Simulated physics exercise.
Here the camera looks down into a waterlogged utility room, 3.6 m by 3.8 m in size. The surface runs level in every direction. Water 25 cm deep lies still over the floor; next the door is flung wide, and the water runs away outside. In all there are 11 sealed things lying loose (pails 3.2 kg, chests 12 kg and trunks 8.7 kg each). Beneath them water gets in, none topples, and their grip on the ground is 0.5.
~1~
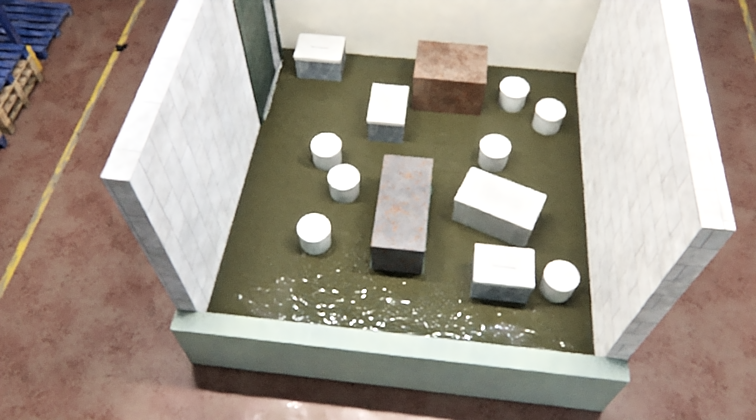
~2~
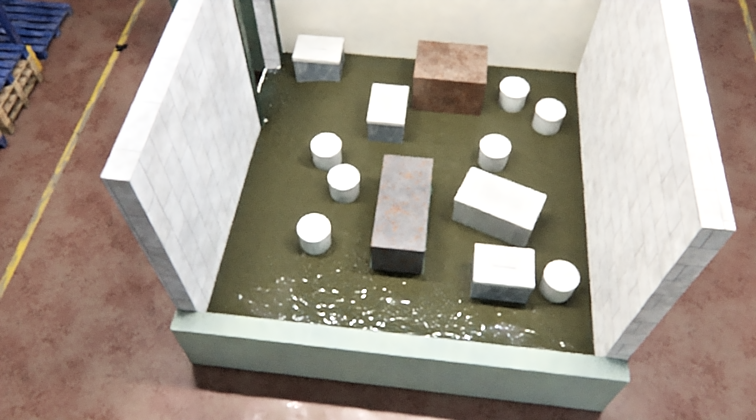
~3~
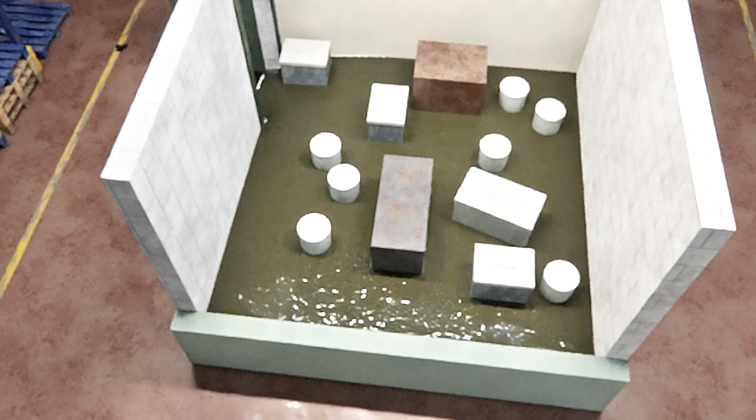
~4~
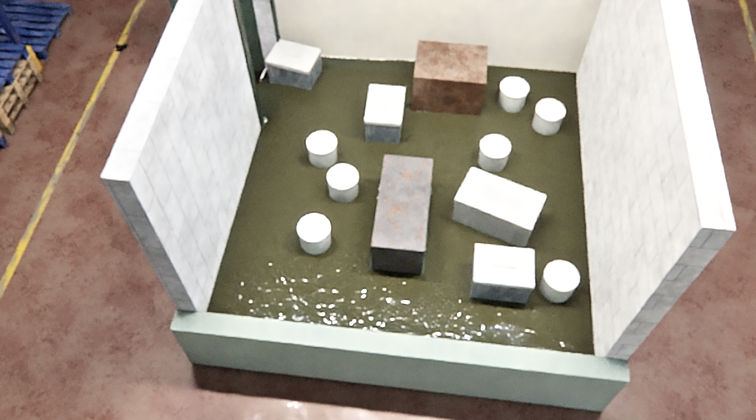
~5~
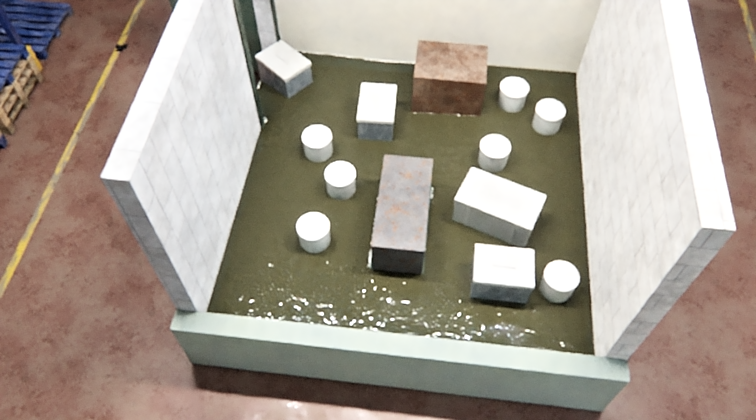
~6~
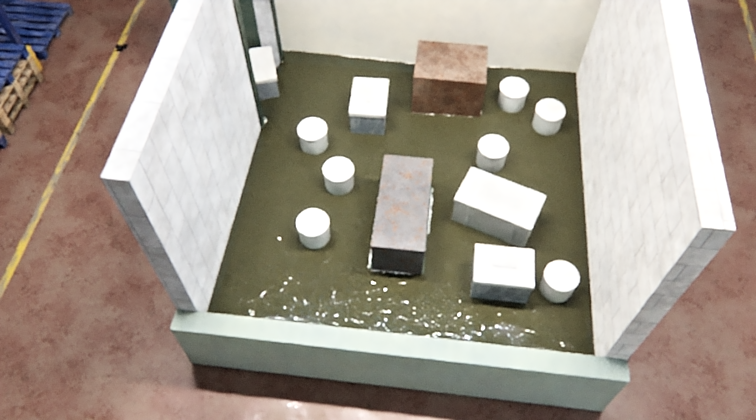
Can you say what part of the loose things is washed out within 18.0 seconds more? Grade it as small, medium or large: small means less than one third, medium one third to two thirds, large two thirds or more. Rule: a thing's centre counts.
I would call it medium.
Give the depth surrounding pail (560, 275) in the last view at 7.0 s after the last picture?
Roughly 16 cm.
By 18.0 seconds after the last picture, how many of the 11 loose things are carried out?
I get 7.
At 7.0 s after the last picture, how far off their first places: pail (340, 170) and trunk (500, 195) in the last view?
Going in the order asked, I'd say gone out for the first and 80 cm for the second.
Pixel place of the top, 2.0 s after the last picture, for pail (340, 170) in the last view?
Close to pixel (317, 135).
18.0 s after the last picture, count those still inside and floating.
I get 4.
Then, 2.0 s after the last picture 2 of 11 are out; 9 afloat.
Then, 7.0 s after the last picture 4 of 11 are out; 7 afloat.
Then, 14.0 s after the last picture 6 of 11 are out; 5 afloat.
Then, 18.0 s after the last picture 7 of 11 are out; 4 afloat.
